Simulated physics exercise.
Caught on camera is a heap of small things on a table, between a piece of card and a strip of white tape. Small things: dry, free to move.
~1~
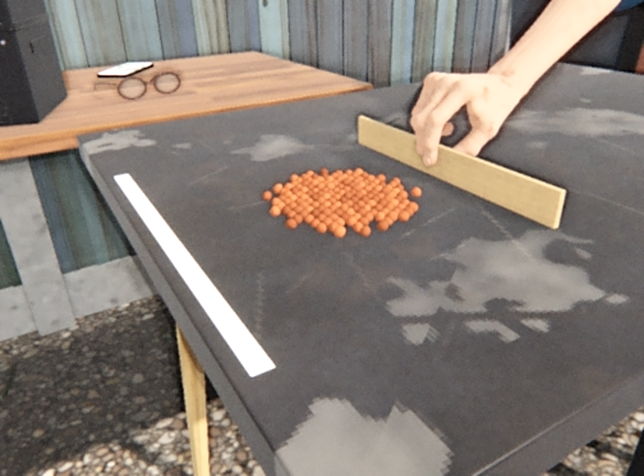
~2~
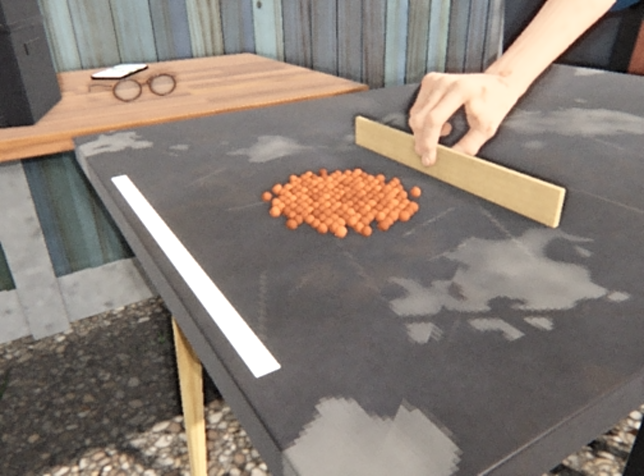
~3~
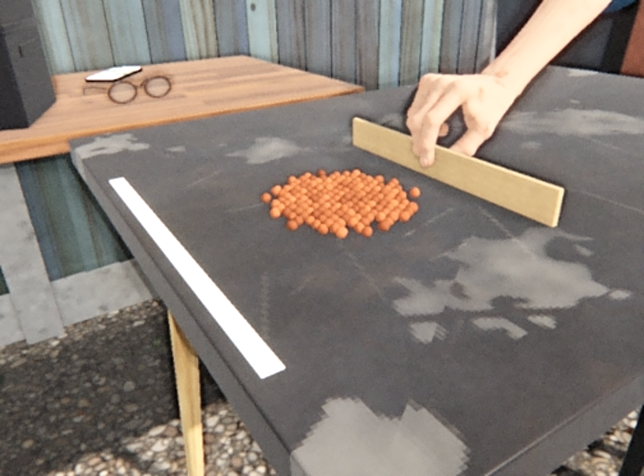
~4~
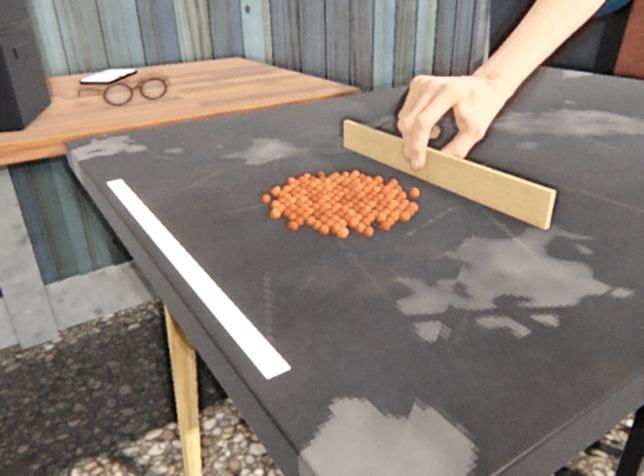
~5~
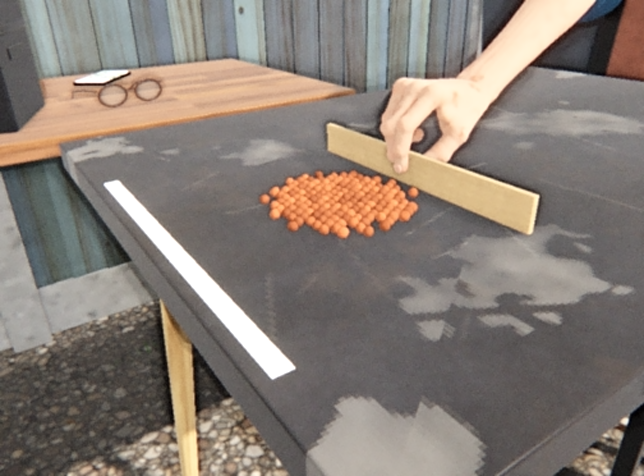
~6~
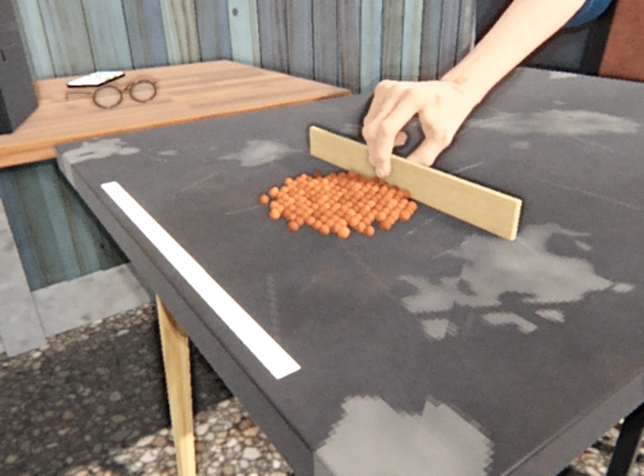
A hand held a piece of card still on a dark table, then slid it left toward a heap of small orange clay pellets, reaching the near side and nudging a few along.
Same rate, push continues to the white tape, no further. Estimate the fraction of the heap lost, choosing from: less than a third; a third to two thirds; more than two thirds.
Fraction lost: More than two thirds.
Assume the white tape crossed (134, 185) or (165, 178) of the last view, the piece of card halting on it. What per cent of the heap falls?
First close to 60 percent, then close to 10 percent.
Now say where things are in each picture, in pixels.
The first picture shows piece of card at (541, 201), at rest; white tape at (125, 181), right by the edge; edge at (149, 253); the heap at (337, 198), clay pellets.
The second picture shows piece of card at (540, 200), at rest.
The third picture shows piece of card at (539, 199), at rest; the heap at (336, 199).
The fourth picture shows piece of card at (531, 202).
The fifth picture shows piece of card at (514, 206); the heap at (335, 200).
The sixth picture shows piece of card at (497, 212); white tape at (113, 189); edge at (151, 260); the heap at (334, 200), a stray few pushed along.
Soon after the last picture, piece of card still moving, near (288, 183); heap all on the table, its front near (231, 256).
A little later, piece of card stopped at the white tape; heap most over the edge.
Later still, piece of card stopped at the white tape; heap all over the edge.
At rest, piece of card stopped at the white tape; heap all over the edge.
